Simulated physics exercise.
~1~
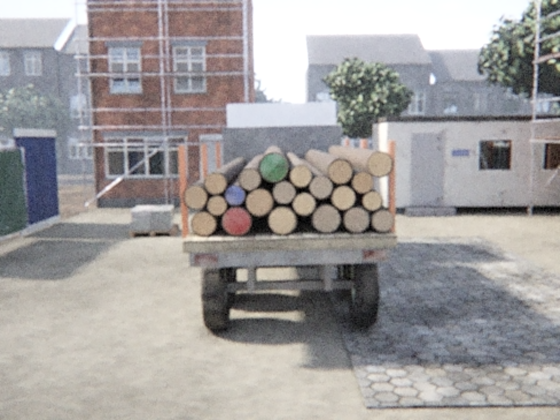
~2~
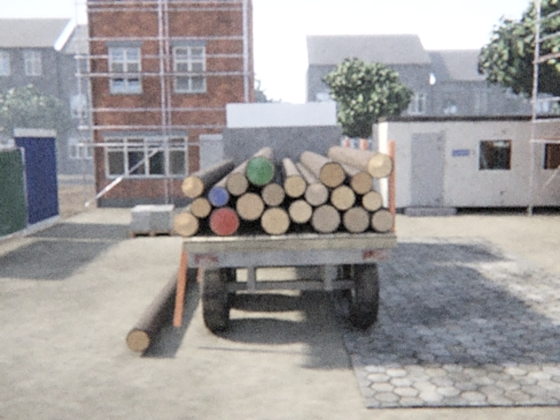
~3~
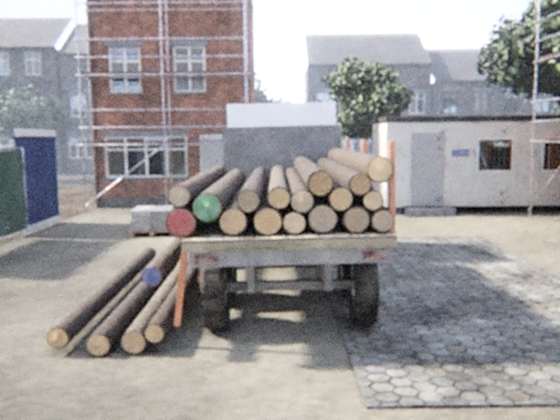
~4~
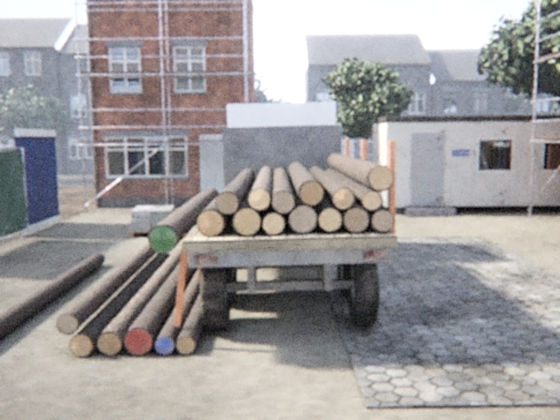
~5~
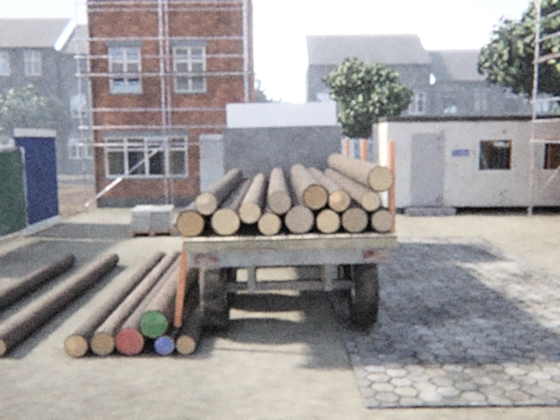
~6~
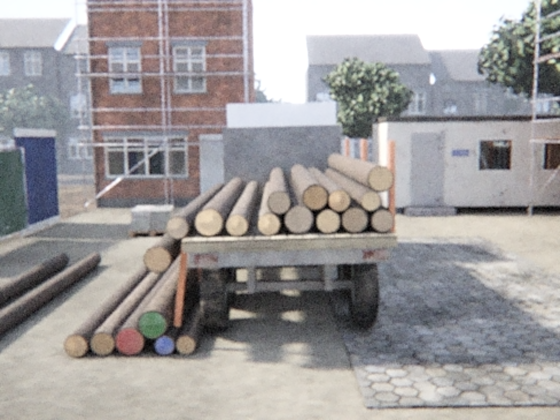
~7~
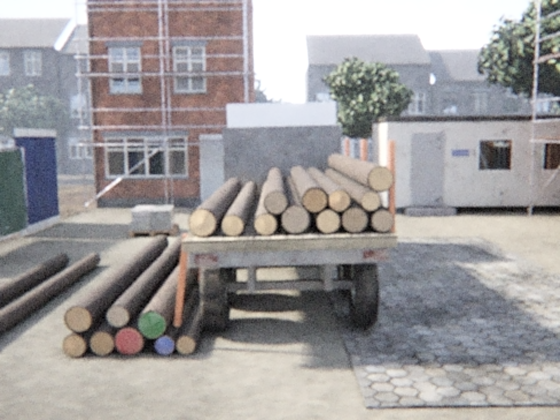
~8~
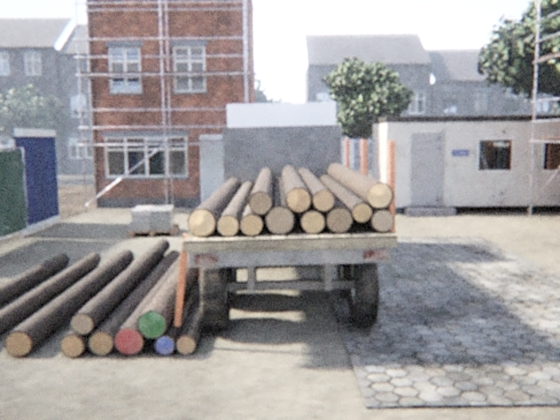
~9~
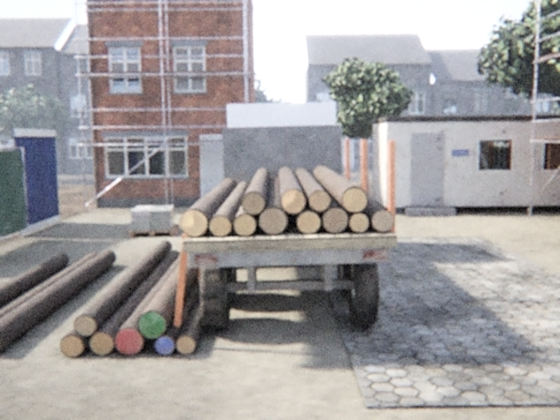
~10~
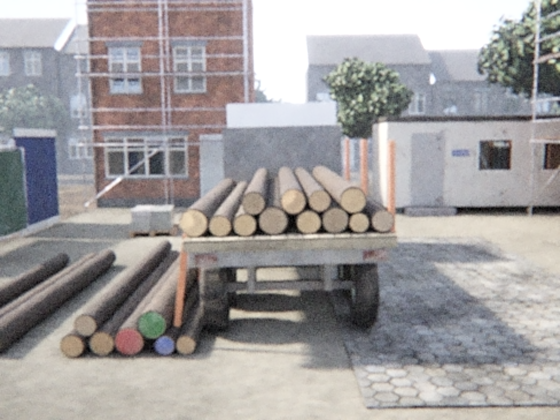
In a yard by a brick building with scaffolding, the left posts dropped on a parked flatbed stacked with logs, and the blue, red and green ones rolled off with several others, ending on the left while the rest stayed aboard.
